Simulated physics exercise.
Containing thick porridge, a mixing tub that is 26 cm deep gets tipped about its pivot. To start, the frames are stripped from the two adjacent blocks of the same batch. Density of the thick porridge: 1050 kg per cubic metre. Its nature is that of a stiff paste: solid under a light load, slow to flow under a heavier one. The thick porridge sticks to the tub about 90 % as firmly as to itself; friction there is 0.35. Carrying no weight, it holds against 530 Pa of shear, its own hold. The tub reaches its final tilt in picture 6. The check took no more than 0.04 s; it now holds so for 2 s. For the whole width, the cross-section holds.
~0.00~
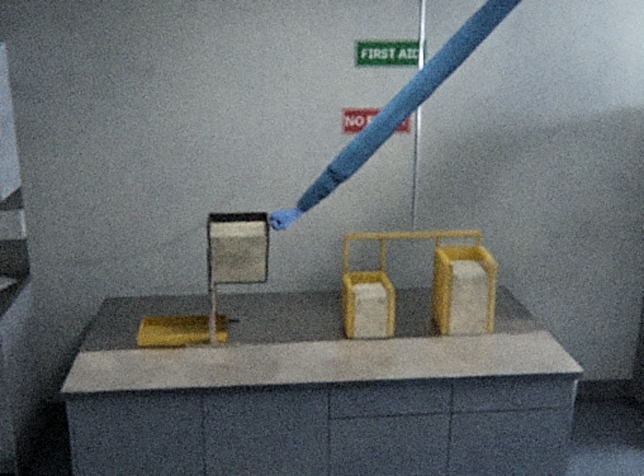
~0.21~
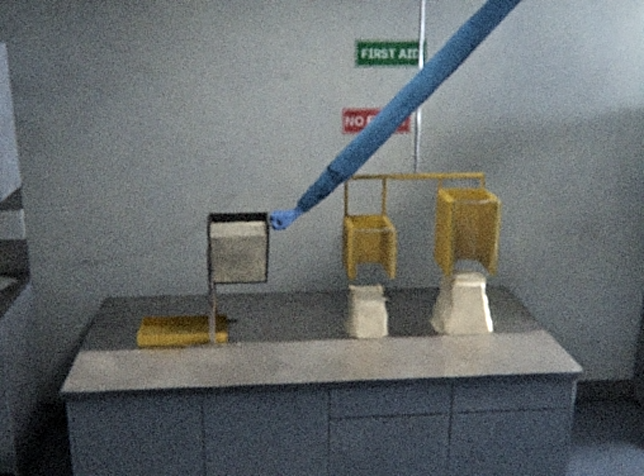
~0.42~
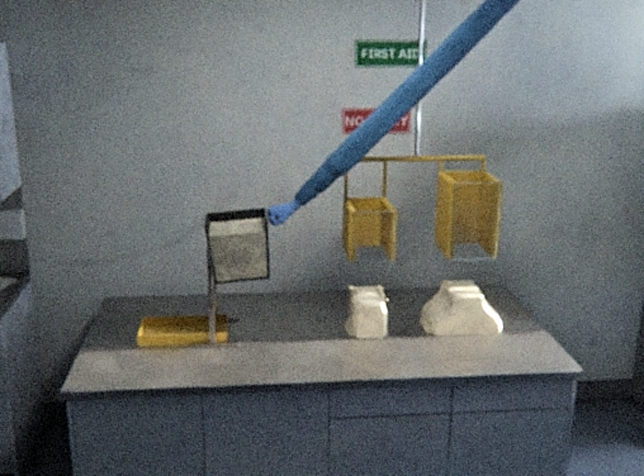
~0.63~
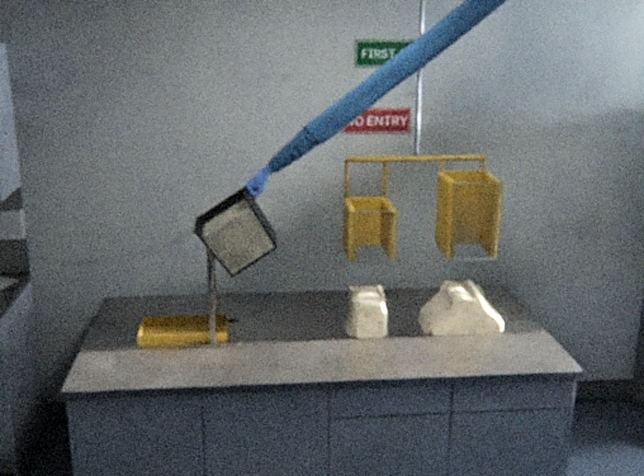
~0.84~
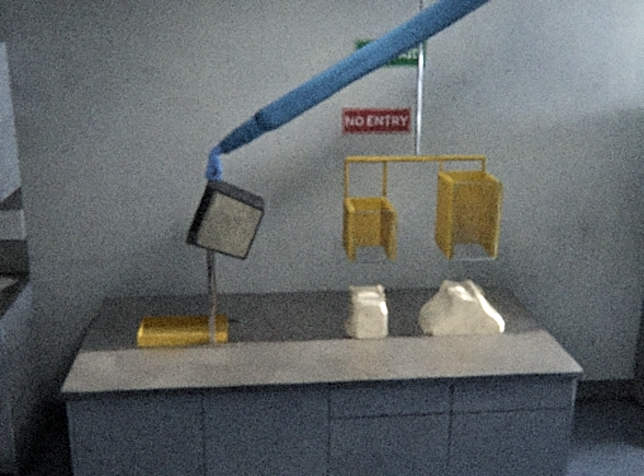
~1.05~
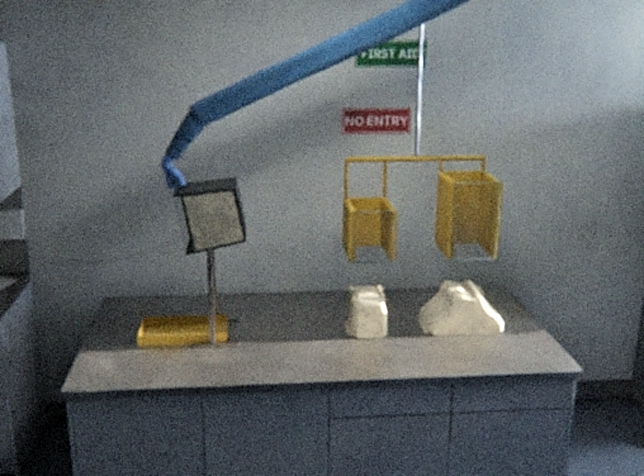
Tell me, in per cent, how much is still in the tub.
Something like 40 out of 100.
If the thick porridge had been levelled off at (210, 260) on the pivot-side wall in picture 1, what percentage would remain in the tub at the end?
In that case, around 75 percent.
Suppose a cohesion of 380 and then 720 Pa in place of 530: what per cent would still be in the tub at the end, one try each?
Roughly 35 % followed by roughly 50 %.
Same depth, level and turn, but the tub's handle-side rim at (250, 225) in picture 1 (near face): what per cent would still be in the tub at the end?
About 95 % stays in the tub.
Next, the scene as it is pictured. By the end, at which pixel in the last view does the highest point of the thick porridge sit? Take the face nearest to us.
Highest point: Approx. (217, 226).
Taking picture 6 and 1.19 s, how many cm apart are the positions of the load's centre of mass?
The distance comes to some 5 cm.
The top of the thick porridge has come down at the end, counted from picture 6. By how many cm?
Roughly 15 cm.
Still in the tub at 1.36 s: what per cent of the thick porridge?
About 60 %.
After 1.19 s, the tub is at 99 degrees and holds 95 %.
After 1.36 s, the tub is at 99 degrees and holds 61 %.
After 1.53 s, the tub is at 99 degrees and holds 41 %.
After 1.70 s, the tub is at 99 degrees and holds 40 %.
After 3.05 s, at the end, the tub is at 99 degrees and holds 40 %.
